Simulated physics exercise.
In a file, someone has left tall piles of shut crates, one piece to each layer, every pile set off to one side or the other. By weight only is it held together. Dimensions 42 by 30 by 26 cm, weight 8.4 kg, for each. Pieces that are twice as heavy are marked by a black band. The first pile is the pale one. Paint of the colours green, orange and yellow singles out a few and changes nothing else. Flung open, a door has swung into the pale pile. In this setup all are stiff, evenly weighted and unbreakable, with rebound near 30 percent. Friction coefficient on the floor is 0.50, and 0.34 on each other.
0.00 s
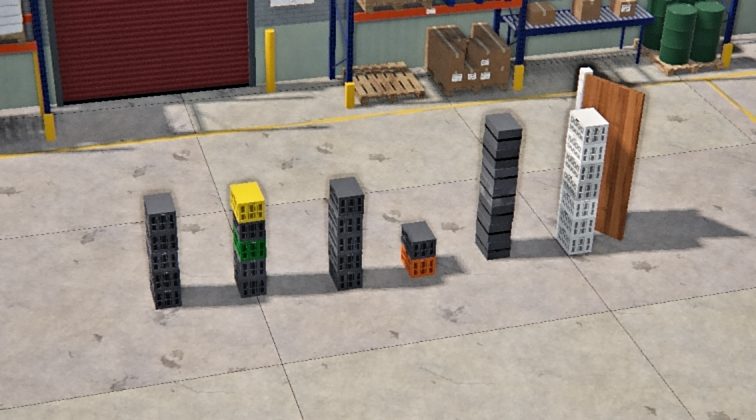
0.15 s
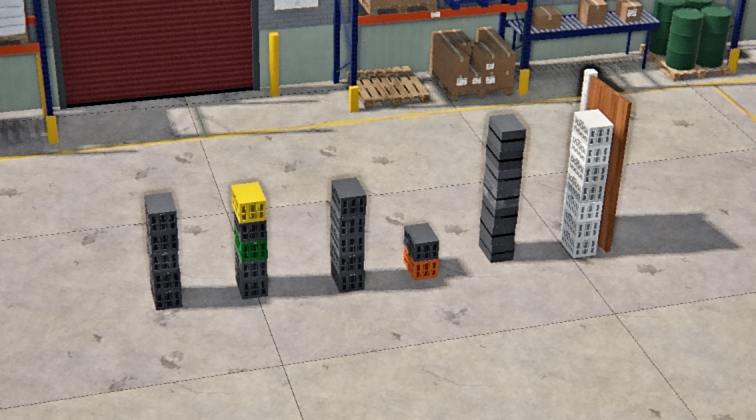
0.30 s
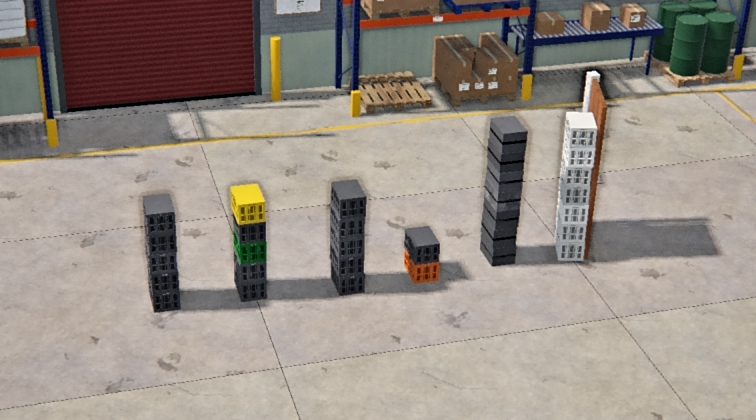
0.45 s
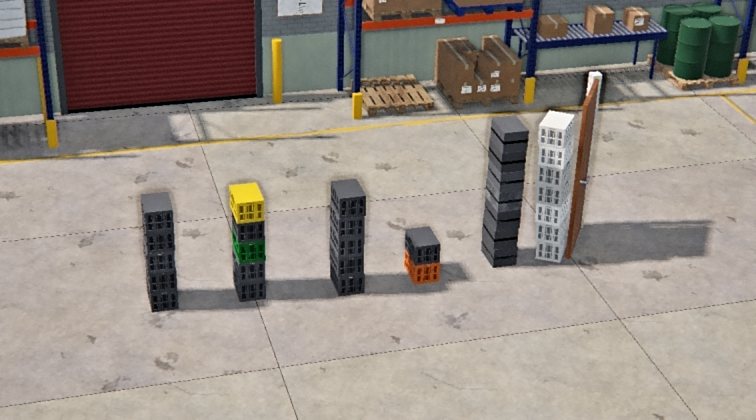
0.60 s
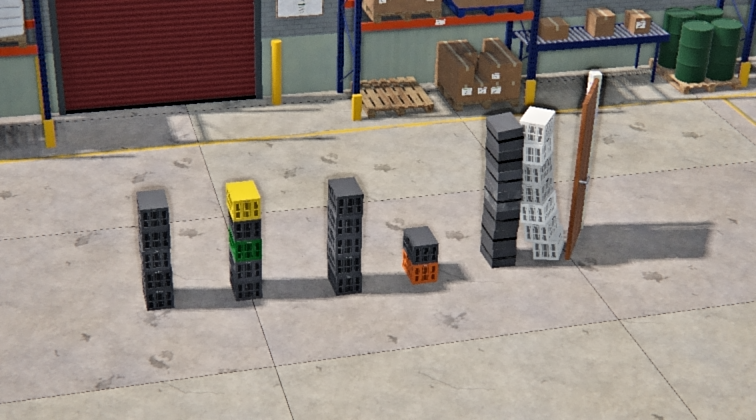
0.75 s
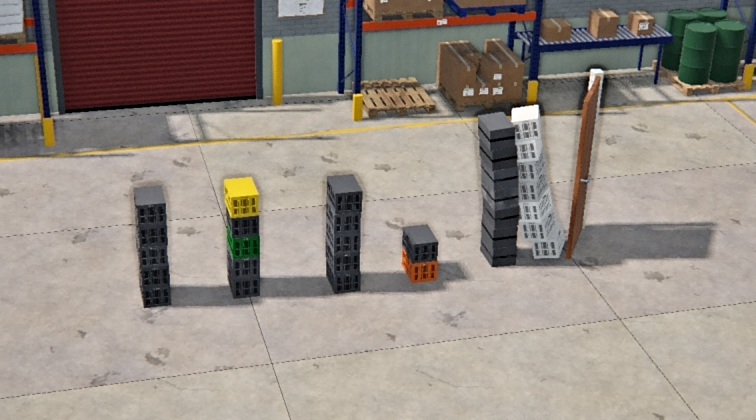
In a warehouse yard, a brown door swung into a tall stack of white crates on the right, and the stack leaned left against the dark one beside it, which shifted slightly.
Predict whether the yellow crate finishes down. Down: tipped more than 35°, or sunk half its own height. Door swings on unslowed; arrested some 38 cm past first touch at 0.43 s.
Prediction: It does not.
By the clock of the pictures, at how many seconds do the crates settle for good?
At roughly 4.0 s.
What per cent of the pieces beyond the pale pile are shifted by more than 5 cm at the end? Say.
50 percent.
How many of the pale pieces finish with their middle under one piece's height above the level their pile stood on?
Pale pieces counted: 7.
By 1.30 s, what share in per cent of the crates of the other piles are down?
0 %.
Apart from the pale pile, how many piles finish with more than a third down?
The number of such piles is 3.
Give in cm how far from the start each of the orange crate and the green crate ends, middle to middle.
Result: Orange at 0 cm, green at 0 cm.
After 1.30 s, 3 of the pale pile down; none of the 24 other crates down, 6 disturbed; yellow crate unmoved.
After 1.80 s, 7 of the pale pile down; 6 of the 24 other crates down; yellow crate unmoved.
After 2.50 s, 7 of the pale pile down; 11 of the 24 other crates down; yellow crate unmoved.
In the end (4.2 s), 7 of the pale pile down; 11 of the 24 other crates down; yellow crate unmoved; orange crate 23 mm from its place; green crate unmoved. From the last view, middles, yellow crate near (241, 197), orange crate near (417, 263).
